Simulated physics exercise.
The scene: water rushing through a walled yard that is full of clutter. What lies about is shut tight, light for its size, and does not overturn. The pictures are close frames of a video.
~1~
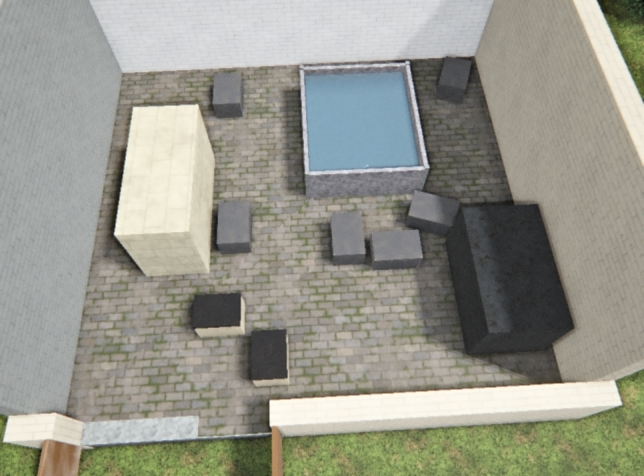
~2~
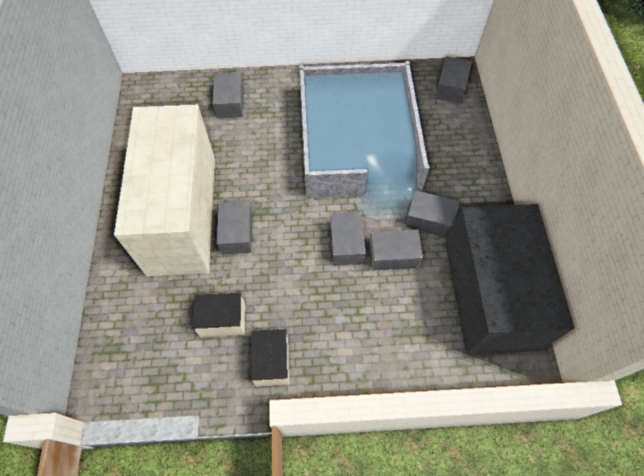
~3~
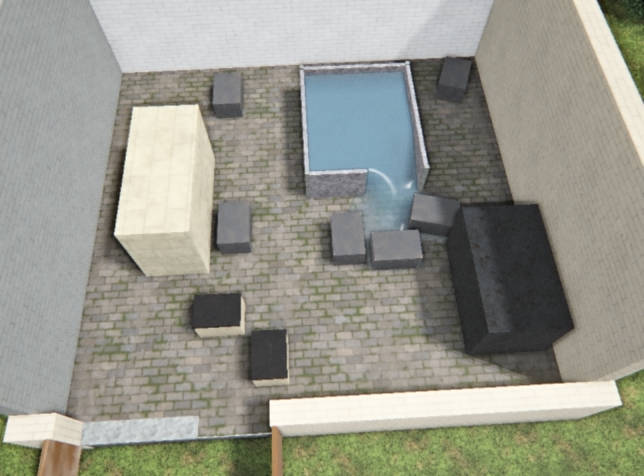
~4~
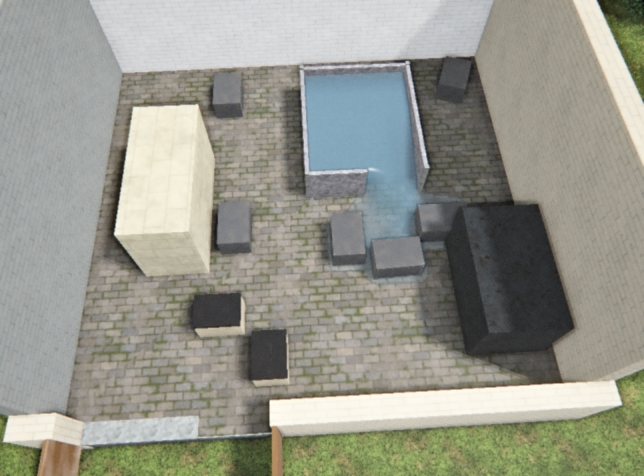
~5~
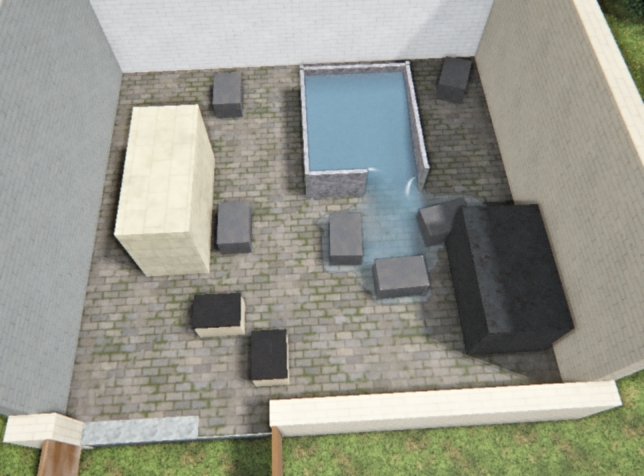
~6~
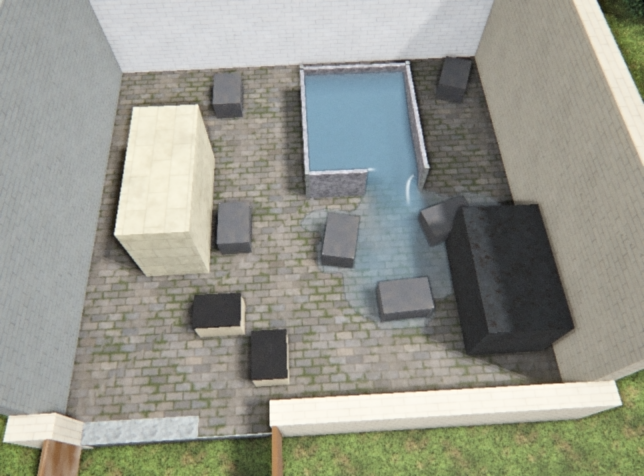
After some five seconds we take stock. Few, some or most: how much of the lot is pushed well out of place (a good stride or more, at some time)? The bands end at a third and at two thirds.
That comes to from one to two thirds.
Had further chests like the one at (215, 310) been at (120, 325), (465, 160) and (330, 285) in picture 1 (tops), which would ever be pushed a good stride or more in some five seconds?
In turn: Never so far, not that far, moved that far.
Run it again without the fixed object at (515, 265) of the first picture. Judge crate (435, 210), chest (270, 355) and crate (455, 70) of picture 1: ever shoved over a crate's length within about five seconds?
As listed: Moved that far, yes, under that.
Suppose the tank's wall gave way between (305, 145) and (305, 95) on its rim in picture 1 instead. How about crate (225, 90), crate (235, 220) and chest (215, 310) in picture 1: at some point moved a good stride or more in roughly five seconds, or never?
In turn: Moved that far, swept aside, yes.
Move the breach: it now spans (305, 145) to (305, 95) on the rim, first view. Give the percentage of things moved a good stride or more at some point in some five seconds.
Near 40 in a hundred.
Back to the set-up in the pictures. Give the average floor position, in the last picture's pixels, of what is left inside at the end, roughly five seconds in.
Near (276, 224).
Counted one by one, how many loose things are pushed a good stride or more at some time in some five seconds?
That makes 4.
A moment on, 1 of 8 are well off their spots; 1 afloat.
Next, 1 of 8 are well off their spots; 1 afloat.
Later, 3 of 8 are well off their spots; 1 afloat.
In the end, 4 of 8 are well off their spots, and 4 have been at some point; 1 afloat.
